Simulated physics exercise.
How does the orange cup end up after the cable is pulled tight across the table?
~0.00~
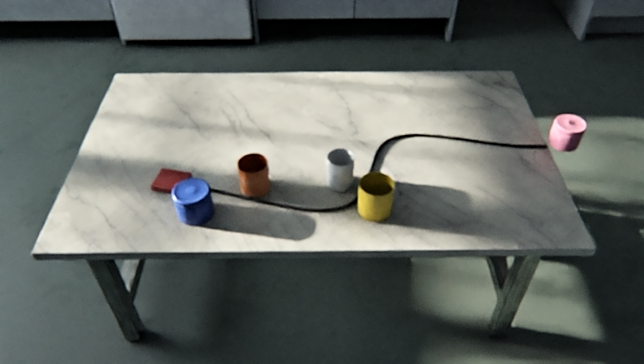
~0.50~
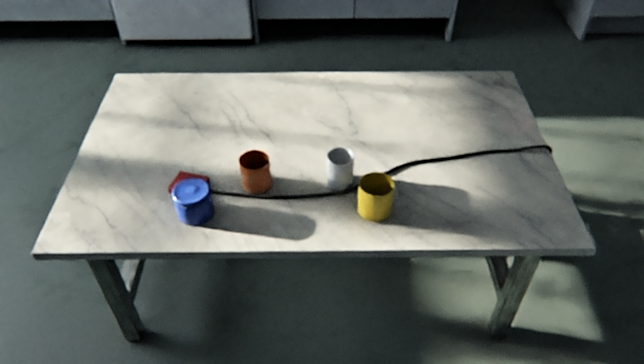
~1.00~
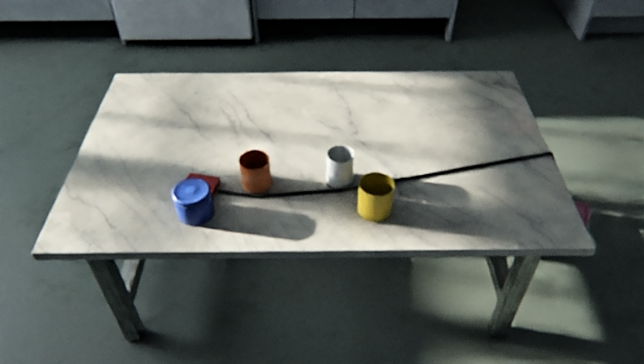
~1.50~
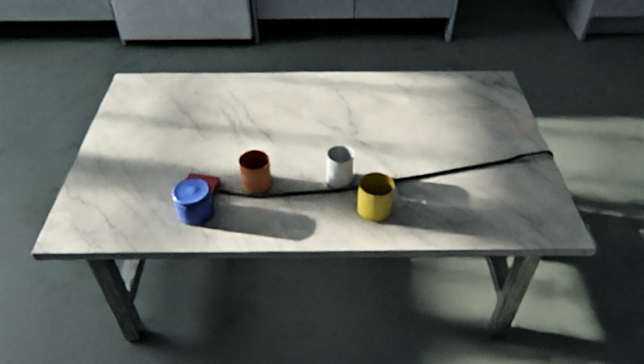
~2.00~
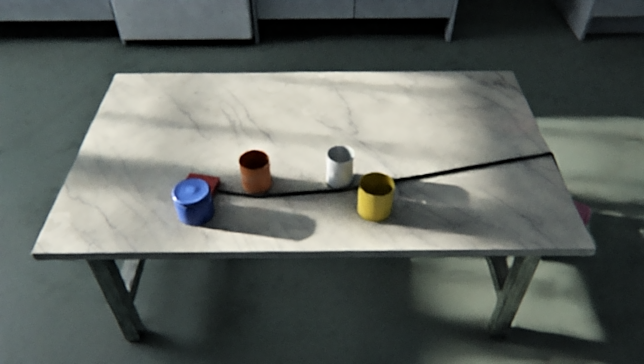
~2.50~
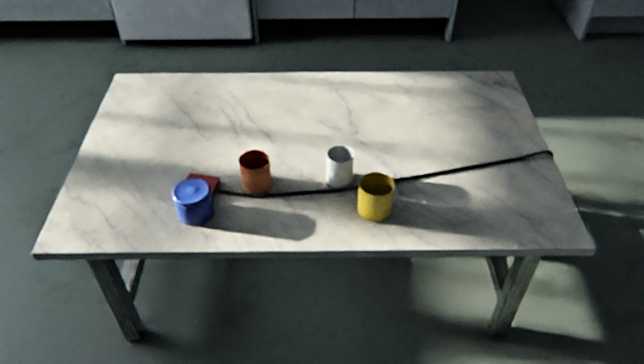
The orange cup hardly moves and stays upright in nearly the same place on the table.
